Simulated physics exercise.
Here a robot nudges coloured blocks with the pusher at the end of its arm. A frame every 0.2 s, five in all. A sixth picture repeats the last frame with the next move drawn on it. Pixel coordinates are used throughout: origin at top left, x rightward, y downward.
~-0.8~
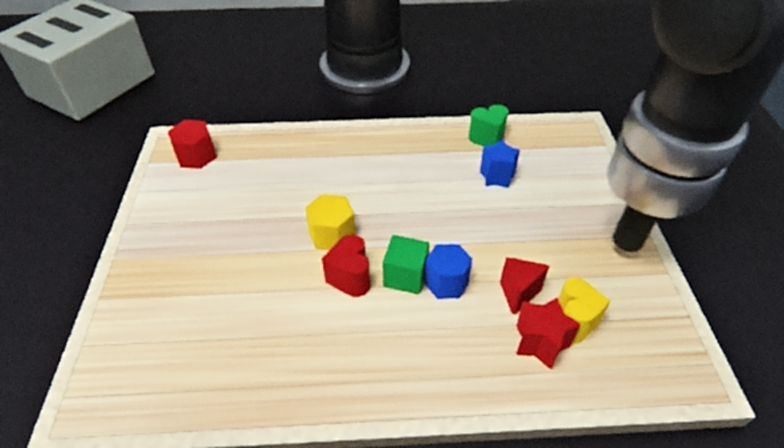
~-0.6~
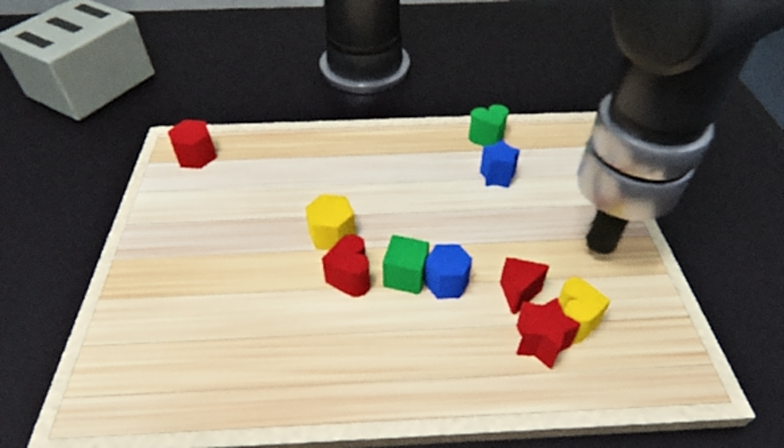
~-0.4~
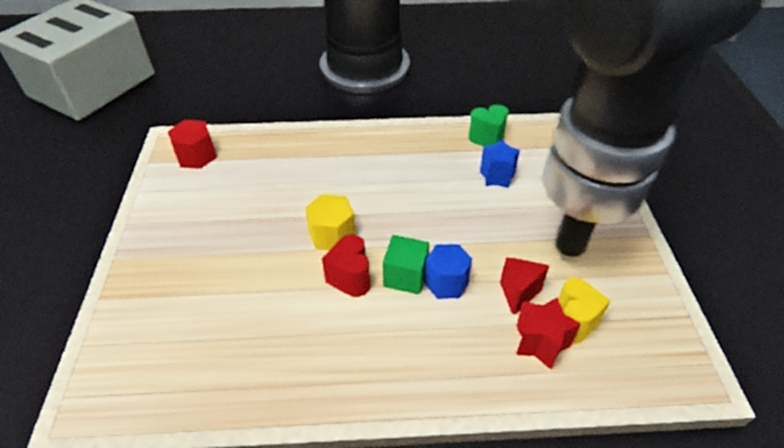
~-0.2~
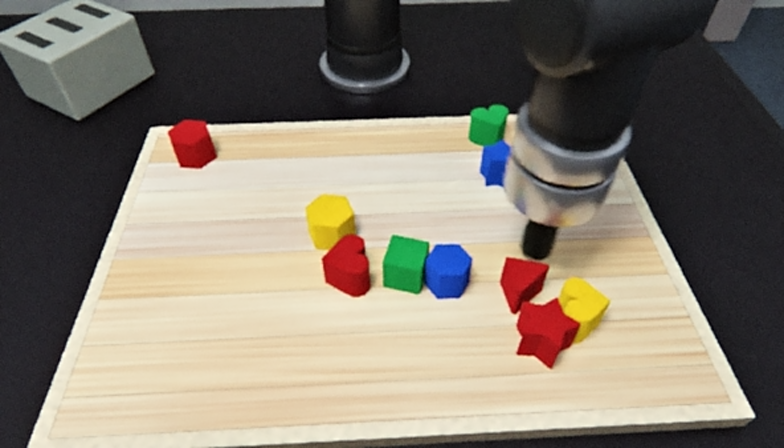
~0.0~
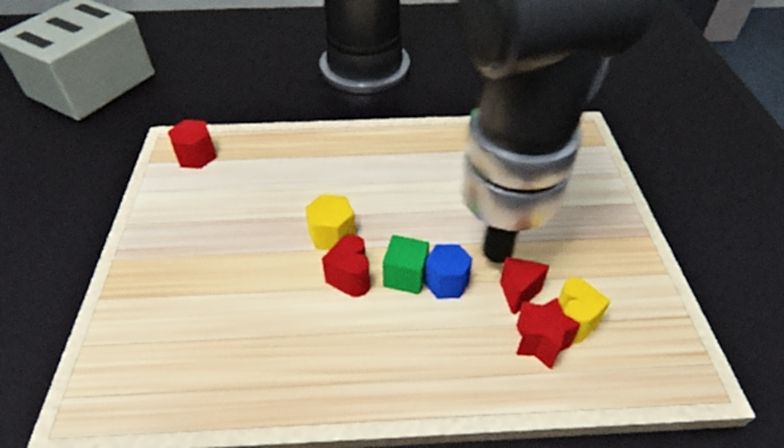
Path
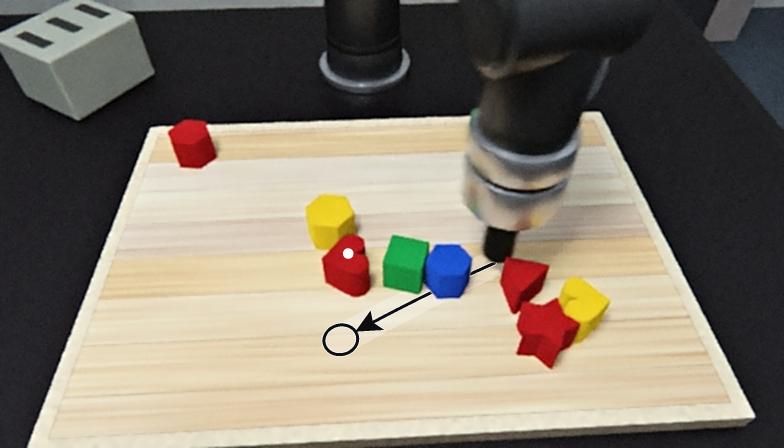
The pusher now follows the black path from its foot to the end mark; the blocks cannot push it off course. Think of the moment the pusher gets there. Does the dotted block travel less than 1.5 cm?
Final answer: Yes.
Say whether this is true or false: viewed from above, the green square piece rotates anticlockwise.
Verdict: False.
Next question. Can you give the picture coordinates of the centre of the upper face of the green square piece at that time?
I'd say the green square piece ends with its top centre at (380, 249).
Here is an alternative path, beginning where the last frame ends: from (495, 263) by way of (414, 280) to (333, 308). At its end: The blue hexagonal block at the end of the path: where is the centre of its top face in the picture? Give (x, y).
So, by the moment the path ends, you'll find the top centre of the blue hexagonal block at (398, 293).
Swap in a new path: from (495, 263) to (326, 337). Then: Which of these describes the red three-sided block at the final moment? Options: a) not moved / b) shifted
I choose a.
The drawn path runs from (495, 263) directly to (341, 339); the dot is on the red heart-shaped block.
The first path, step by step. One third of the way, pusher at (448, 274); green square piece at (387, 250), turned 25° clockwise; blue hexagonal block at (416, 274).
Two thirds of the way, pusher at (394, 301); red heart-shaped block at (339, 251); green square piece at (380, 249), turned 40° clockwise; blue hexagonal block at (358, 302), turned 15° clockwise.
At the end, pusher at (339, 329); red heart-shaped block at (339, 251); green square piece at (380, 249), turned 40° clockwise; blue hexagonal block at (299, 332), turned 15° clockwise; red three-sided block not moved.
